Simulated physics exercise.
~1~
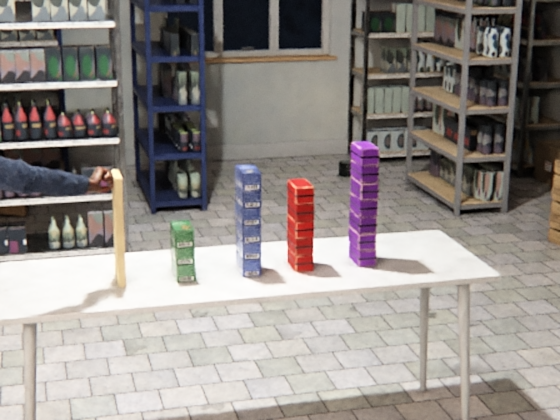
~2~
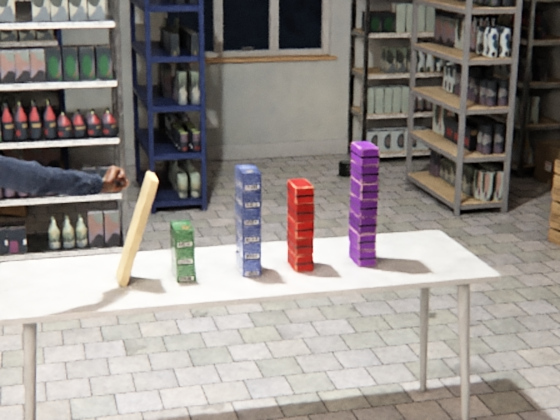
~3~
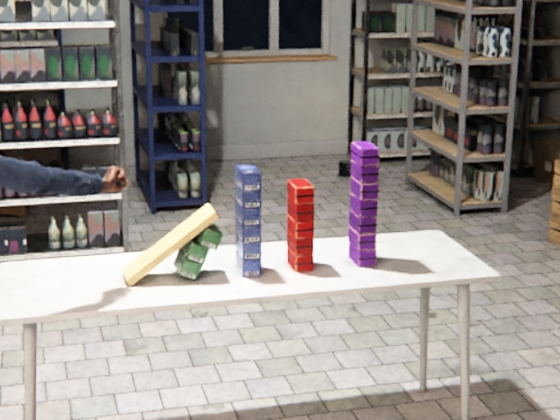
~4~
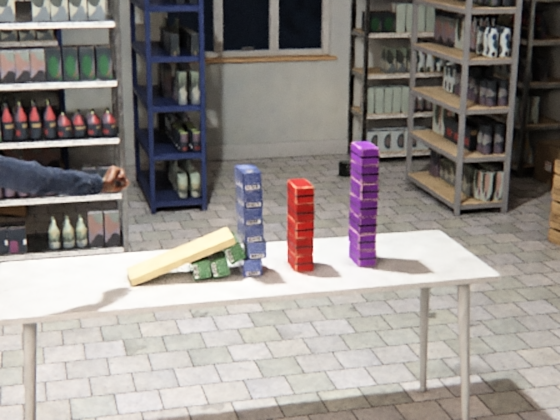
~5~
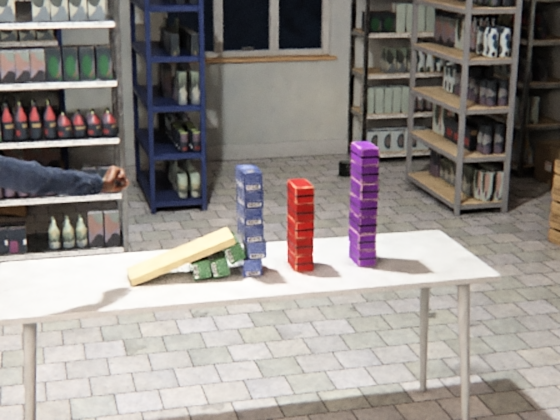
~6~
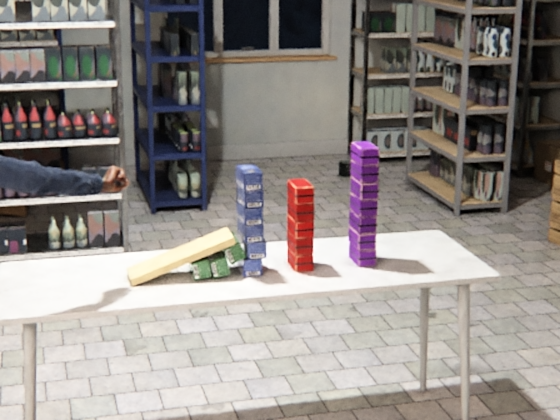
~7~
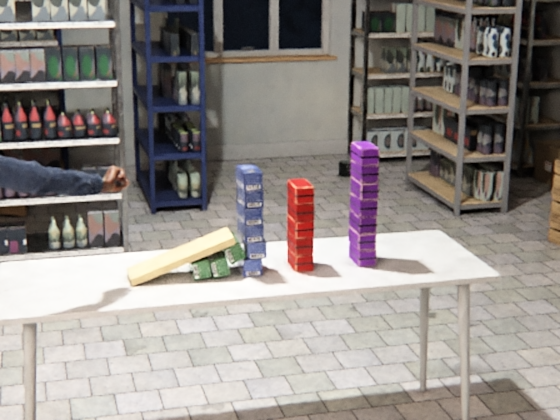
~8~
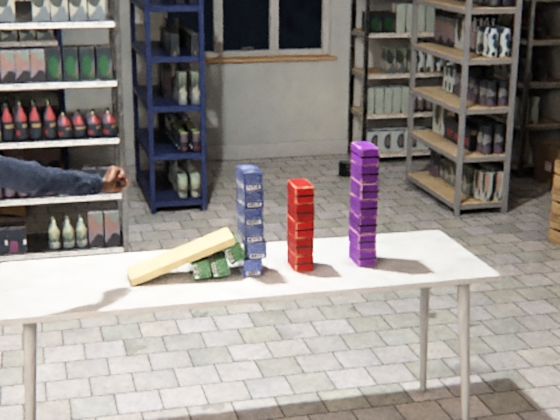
A hand tipping a wooden board onto a short green stack, toppling it against the blue stack, which stays standing beside red and purple.
